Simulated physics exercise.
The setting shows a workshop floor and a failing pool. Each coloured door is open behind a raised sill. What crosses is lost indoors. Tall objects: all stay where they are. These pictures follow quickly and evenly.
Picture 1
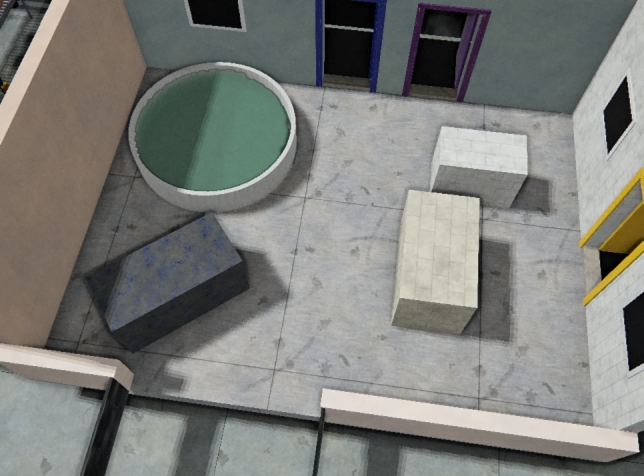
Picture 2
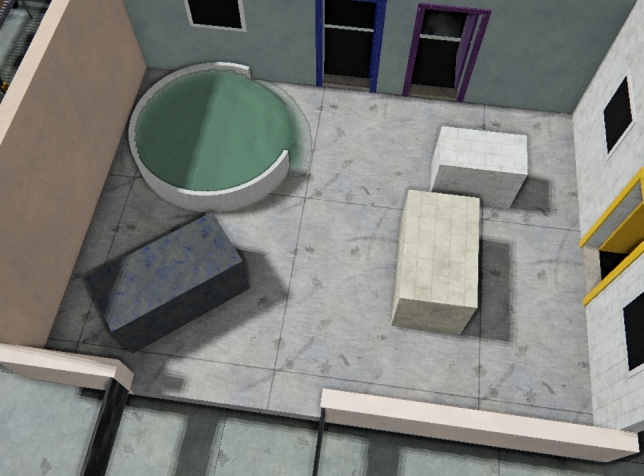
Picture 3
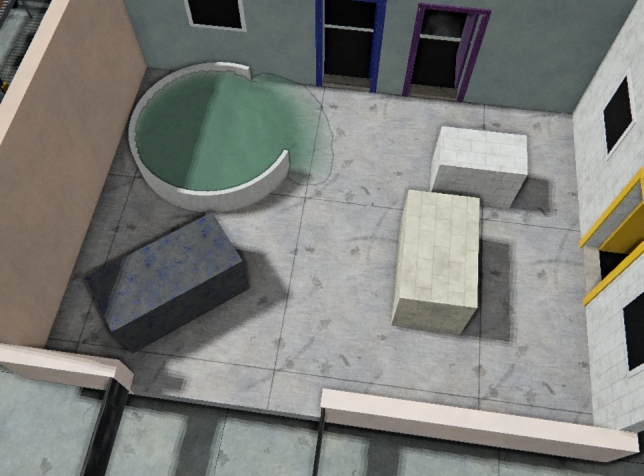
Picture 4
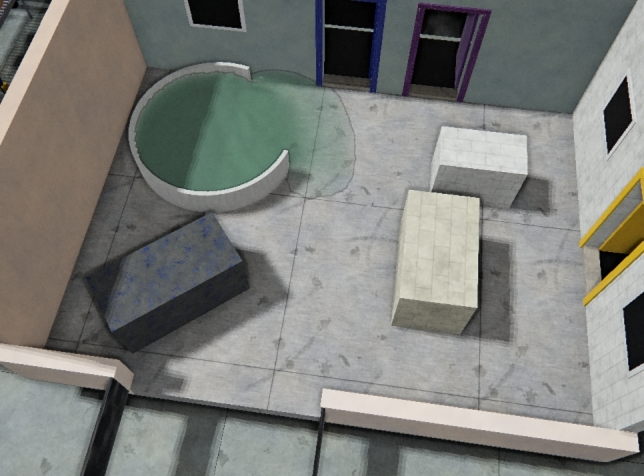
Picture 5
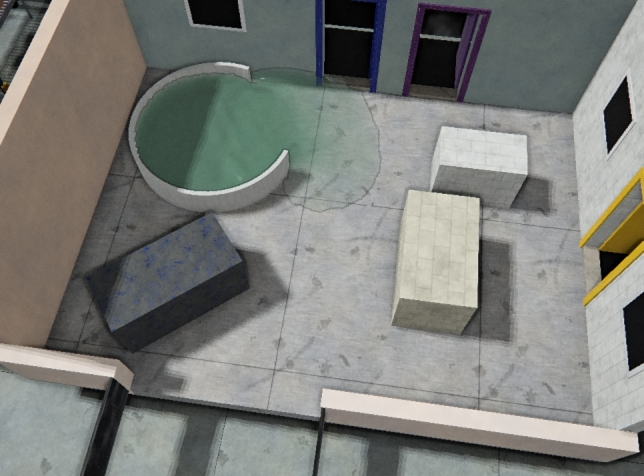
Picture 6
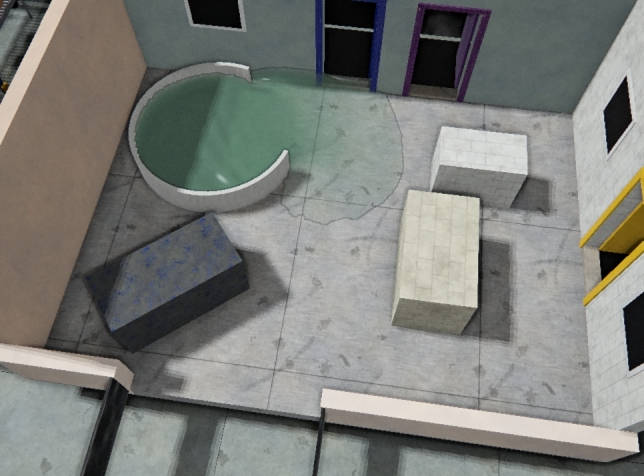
A round pool opens on its right side and green water spreads across the floor.
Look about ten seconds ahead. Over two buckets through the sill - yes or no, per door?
Yellow door - no, blue door - yes, purple door - yes.
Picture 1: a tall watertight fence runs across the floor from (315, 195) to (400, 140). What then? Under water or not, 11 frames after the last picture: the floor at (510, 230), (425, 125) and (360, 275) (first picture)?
Untouched, submerged, untouched.
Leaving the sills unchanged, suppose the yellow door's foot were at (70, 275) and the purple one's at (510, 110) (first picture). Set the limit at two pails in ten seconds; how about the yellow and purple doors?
The yellow door falls short, and the purple door overflows.
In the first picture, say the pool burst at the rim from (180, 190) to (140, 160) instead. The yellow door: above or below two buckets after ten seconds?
Well, the yellow door simply comes up short.
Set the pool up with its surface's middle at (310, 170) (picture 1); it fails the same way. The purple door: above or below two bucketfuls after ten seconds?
Purple door: Tops the threshold.
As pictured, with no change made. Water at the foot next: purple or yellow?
It would be the purple door.
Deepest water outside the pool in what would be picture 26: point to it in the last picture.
Check close to (565, 139).
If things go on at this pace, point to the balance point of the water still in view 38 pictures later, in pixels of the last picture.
Centre of mass: Roughly (386, 185).
A moment on, water covers 25 % of the floor; the yellow door not reached, the blue door under two buckets in, the purple door wet at the sill, nothing in.
Next, water covers 30 % of the floor; the yellow door not reached, the blue door over two buckets in, the purple door under two buckets in.
Then, water covers 40 % of the floor; the yellow door wet at the sill, nothing in, the blue door far over two buckets in, the purple door over two buckets in.
Later, water covers 70 % of the floor; the yellow door wet at the sill, nothing in, the blue door far over two buckets in, the purple door over two buckets in.
In the end, water covers 95 % of the floor; the yellow door wet at the sill, nothing in, the blue door far over two buckets in, the purple door far over two buckets in.
